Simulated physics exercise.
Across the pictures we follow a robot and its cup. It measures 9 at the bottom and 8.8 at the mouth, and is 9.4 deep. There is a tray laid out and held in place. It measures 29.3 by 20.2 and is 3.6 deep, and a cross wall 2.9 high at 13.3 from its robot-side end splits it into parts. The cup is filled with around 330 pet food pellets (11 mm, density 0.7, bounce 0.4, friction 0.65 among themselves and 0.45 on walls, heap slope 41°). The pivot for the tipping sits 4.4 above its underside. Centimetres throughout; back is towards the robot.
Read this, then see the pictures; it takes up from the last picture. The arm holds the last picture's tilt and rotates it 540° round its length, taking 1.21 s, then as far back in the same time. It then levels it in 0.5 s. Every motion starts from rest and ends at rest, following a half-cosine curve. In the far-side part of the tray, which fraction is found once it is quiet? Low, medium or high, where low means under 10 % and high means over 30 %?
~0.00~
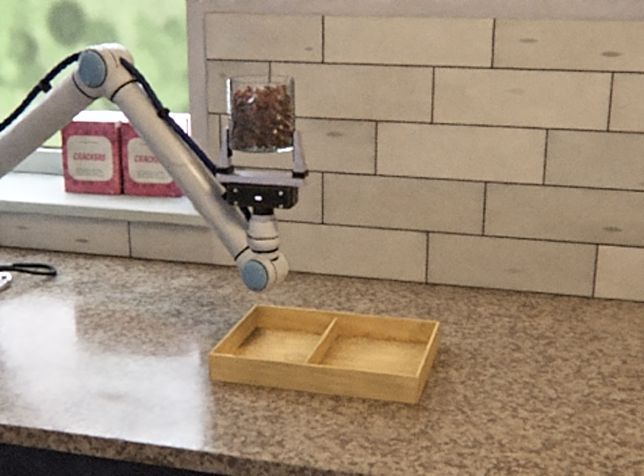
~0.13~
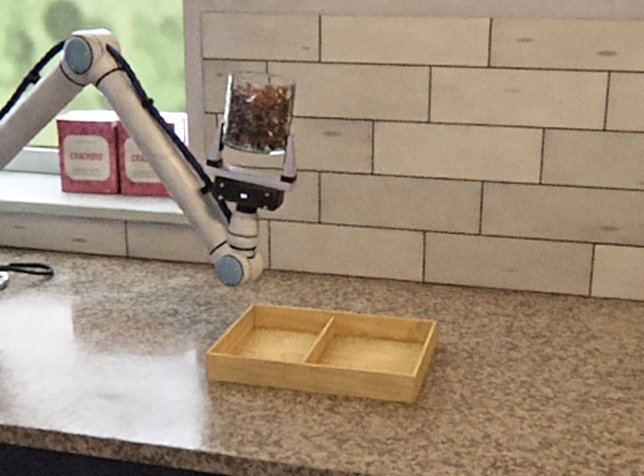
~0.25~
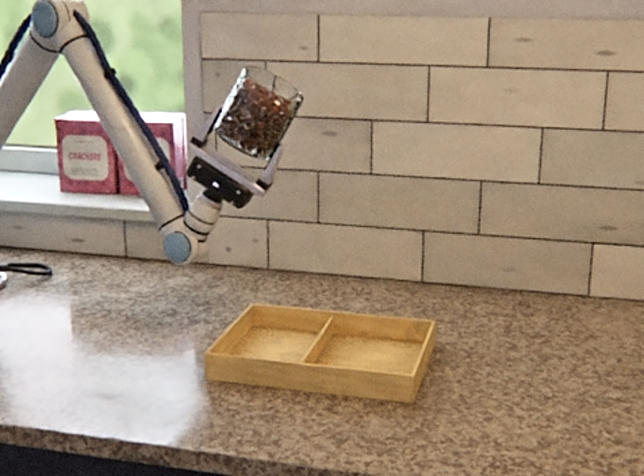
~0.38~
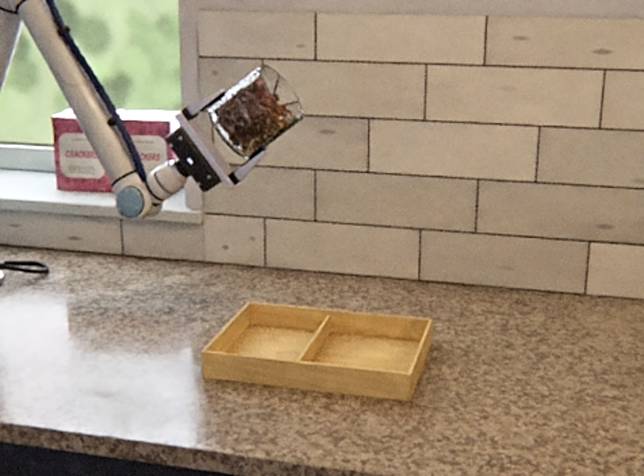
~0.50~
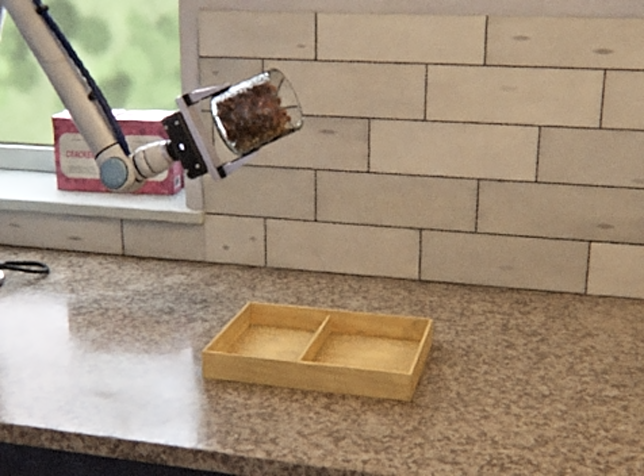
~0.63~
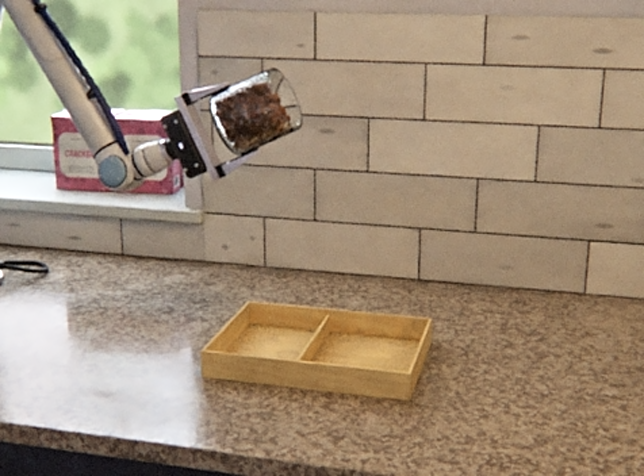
Low.
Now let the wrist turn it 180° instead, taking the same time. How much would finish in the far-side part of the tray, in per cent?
0 %.
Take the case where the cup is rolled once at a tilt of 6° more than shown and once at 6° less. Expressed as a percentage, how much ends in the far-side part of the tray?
Roughly 10 and 0 per cent.
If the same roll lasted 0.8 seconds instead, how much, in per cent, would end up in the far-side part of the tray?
In that case roughly 0 percent.
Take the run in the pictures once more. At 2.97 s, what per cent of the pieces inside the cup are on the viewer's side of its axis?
Something like 55 per cent, give or take.
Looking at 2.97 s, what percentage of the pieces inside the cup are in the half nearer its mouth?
It comes to around 40 per cent, more or less.
After 1.80 s, tipped 65°, highest piece 40 above the table; 325 in the cup, 4 in the far-side part, 2 in flight or on a rim.
After 2.97 s, tipped 65°, highest piece 40 above the table; 323 in the cup, 8 in the far-side part.
After 3.75 s, upright, highest piece 41 above the table; 321 in the cup, 10 in the far-side part.
After 4.45 s, upright, highest piece 41 above the table; 321 in the cup, 10 in the far-side part.
In the end, 321 in the cup, 10 in the far-side part. That is 3 % in the far-side part of the tray.
